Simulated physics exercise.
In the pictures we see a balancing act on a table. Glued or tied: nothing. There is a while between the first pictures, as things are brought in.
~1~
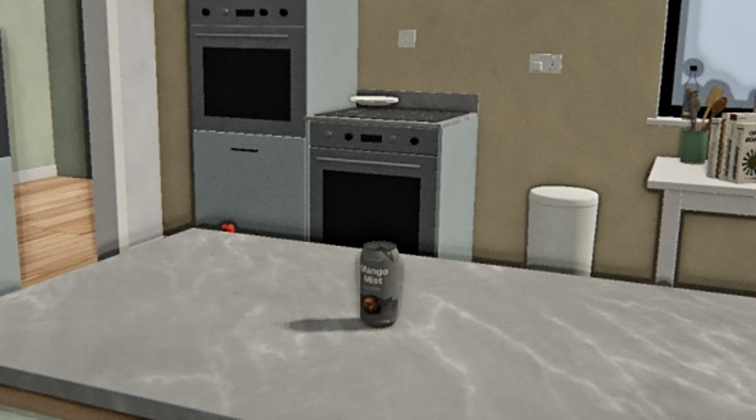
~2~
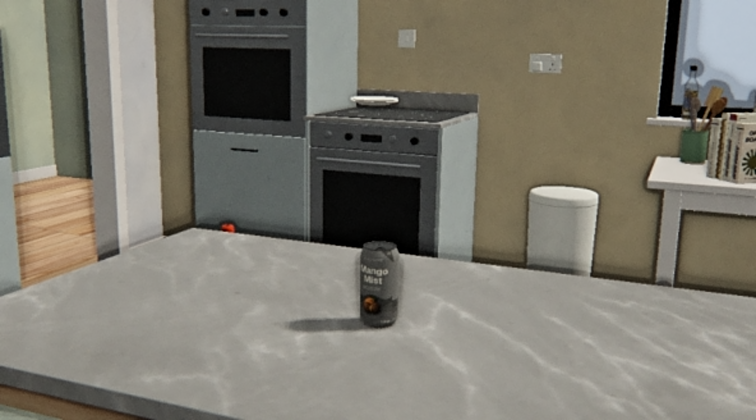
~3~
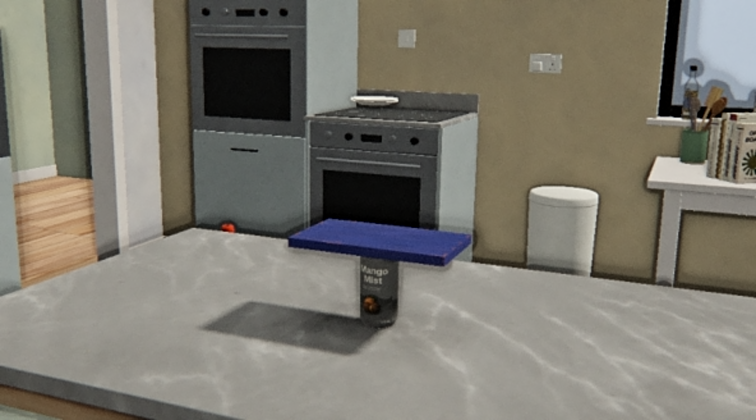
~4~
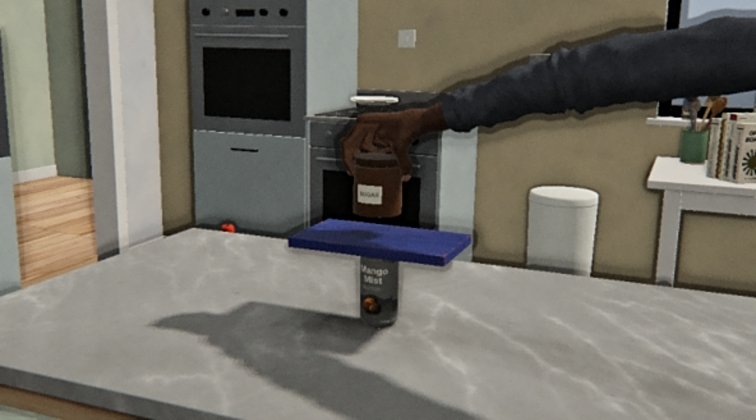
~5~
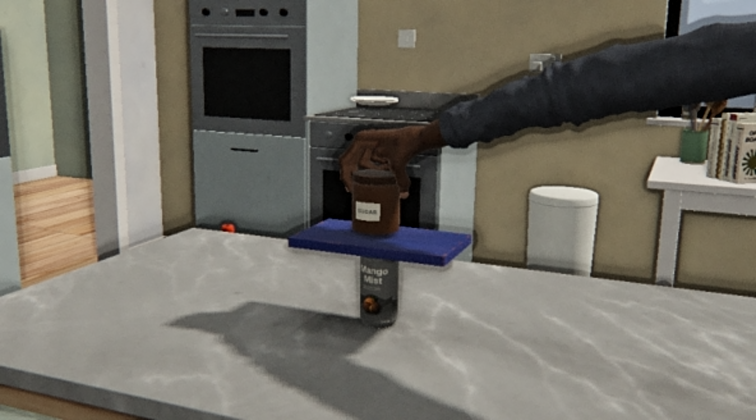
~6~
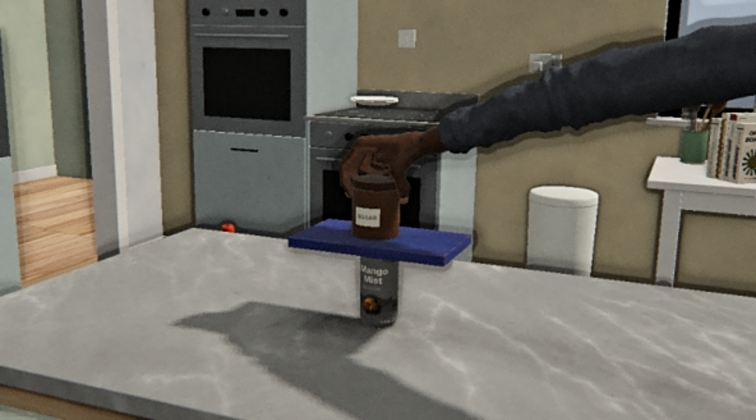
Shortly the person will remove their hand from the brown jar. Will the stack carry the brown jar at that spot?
It will support the load.
Then, 0.50 s past the last view, nothing moves.
Then, 1.10 s past the last view, brown jar resting near (376, 208).
Finally, all 3 still in place. Final places as the last picture's camera would see them, brown jar near (376, 208). The stack holds.
